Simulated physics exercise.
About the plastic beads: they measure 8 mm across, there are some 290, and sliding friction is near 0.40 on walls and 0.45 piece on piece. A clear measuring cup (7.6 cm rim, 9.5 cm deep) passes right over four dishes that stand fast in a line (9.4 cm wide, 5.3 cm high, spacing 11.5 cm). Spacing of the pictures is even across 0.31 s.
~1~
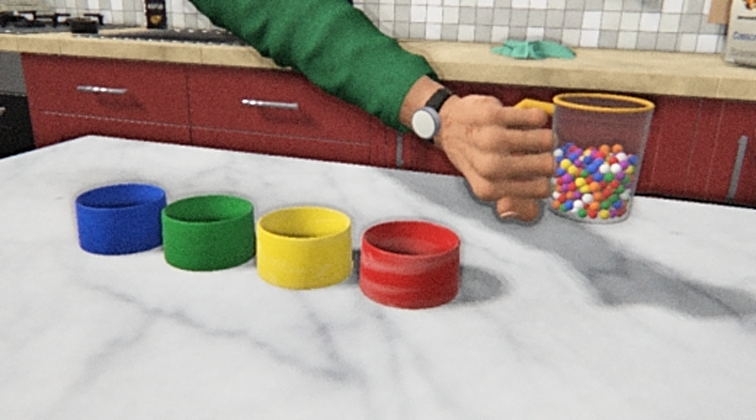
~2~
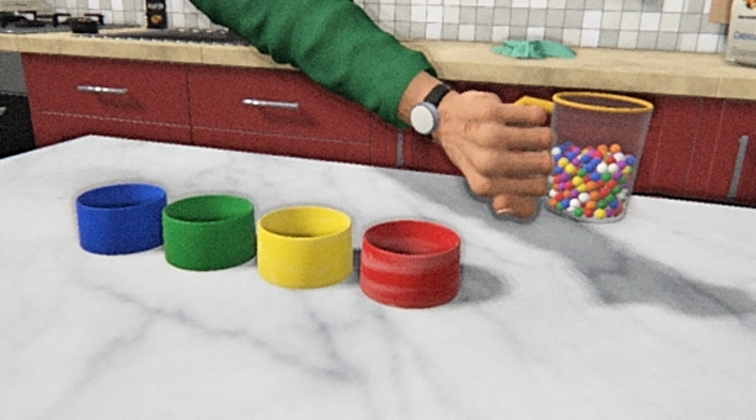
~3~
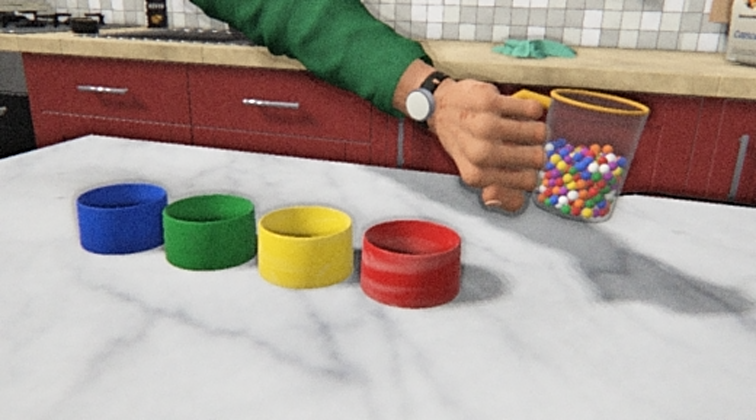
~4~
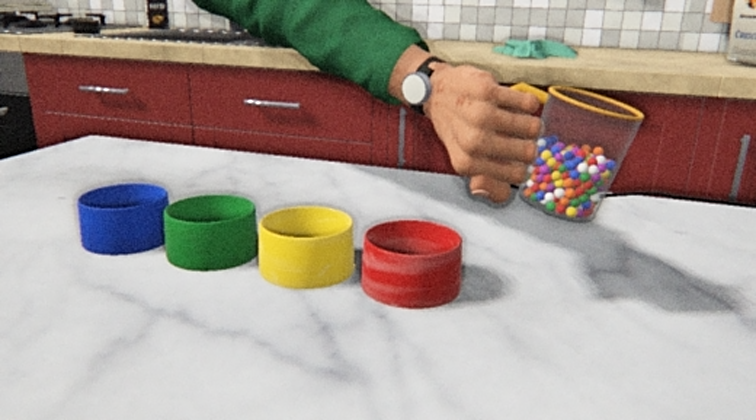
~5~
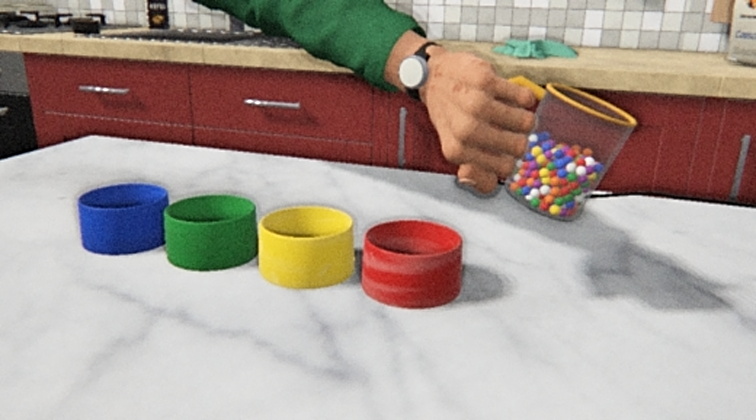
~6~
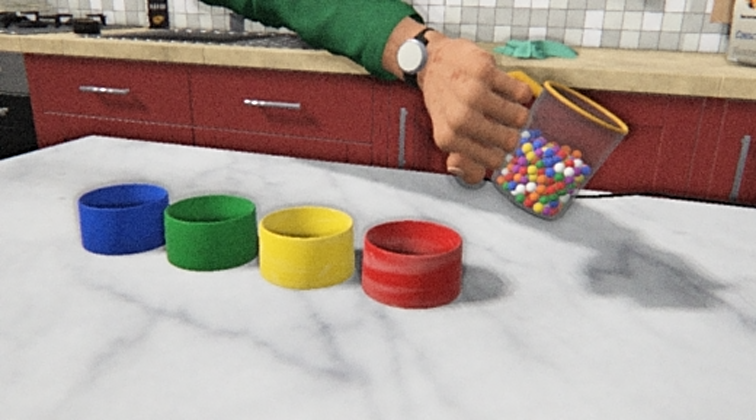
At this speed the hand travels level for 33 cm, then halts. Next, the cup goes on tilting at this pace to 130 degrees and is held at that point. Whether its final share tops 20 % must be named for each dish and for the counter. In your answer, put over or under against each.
Red - over; blue - under; green - under; yellow - under; counter - over.
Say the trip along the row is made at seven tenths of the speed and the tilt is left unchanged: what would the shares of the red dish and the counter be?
Shares - red 0, counter 100.
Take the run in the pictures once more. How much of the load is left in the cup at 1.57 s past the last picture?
Around 0 in a hundred.
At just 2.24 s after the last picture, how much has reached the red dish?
By that moment it's near 60 percent.
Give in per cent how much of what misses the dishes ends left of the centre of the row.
Some 0 per cent.
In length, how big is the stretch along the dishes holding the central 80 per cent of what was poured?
Some 15 centimetres.
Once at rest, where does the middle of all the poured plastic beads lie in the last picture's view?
Roughly (435, 281).
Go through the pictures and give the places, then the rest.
Cup at (595, 158), tilt 0 degrees, lip at (652, 106), moved 0.0 cm; middle of the pieces at (591, 177); red dish at (411, 238); yellow dish at (305, 223); green dish at (209, 209); blue dish at (121, 196), in the first picture.
Cup at (592, 157), tilt 2 degrees, lip at (651, 107), moved 0.2 cm; middle of the pieces at (589, 176), in the second picture.
Cup at (585, 156), tilt 7 degrees, lip at (647, 111), moved 0.9 cm; middle of the pieces at (579, 174), in the third picture.
Cup at (575, 155), tilt 13 degrees, lip at (642, 117), moved 1.8 cm; middle of the pieces at (568, 173), in the fourth picture.
Cup at (565, 154), tilt 20 degrees, lip at (635, 123), moved 2.7 cm; middle of the pieces at (555, 171), in the fifth picture.
Cup at (554, 153), tilt 27 degrees, lip at (626, 130), moved 3.6 cm; middle of the pieces at (543, 169); red dish at (413, 238); yellow dish at (307, 223); green dish at (211, 209); blue dish at (124, 196), in the sixth picture.
Then, 0.94 s after the last picture, tilt 126 degrees; cup holds 45 %, red 20 %.
Then, 1.57 s after the last picture, tilt 130 degrees; cup holds 0 %, red 60 %.
Then, 2.24 s after the last picture, tilt 130 degrees; cup holds 0 %, red 60 %.
In the end, red 60 %, blue 0 %, green 0 %, yellow 0 %, counter 40 %.
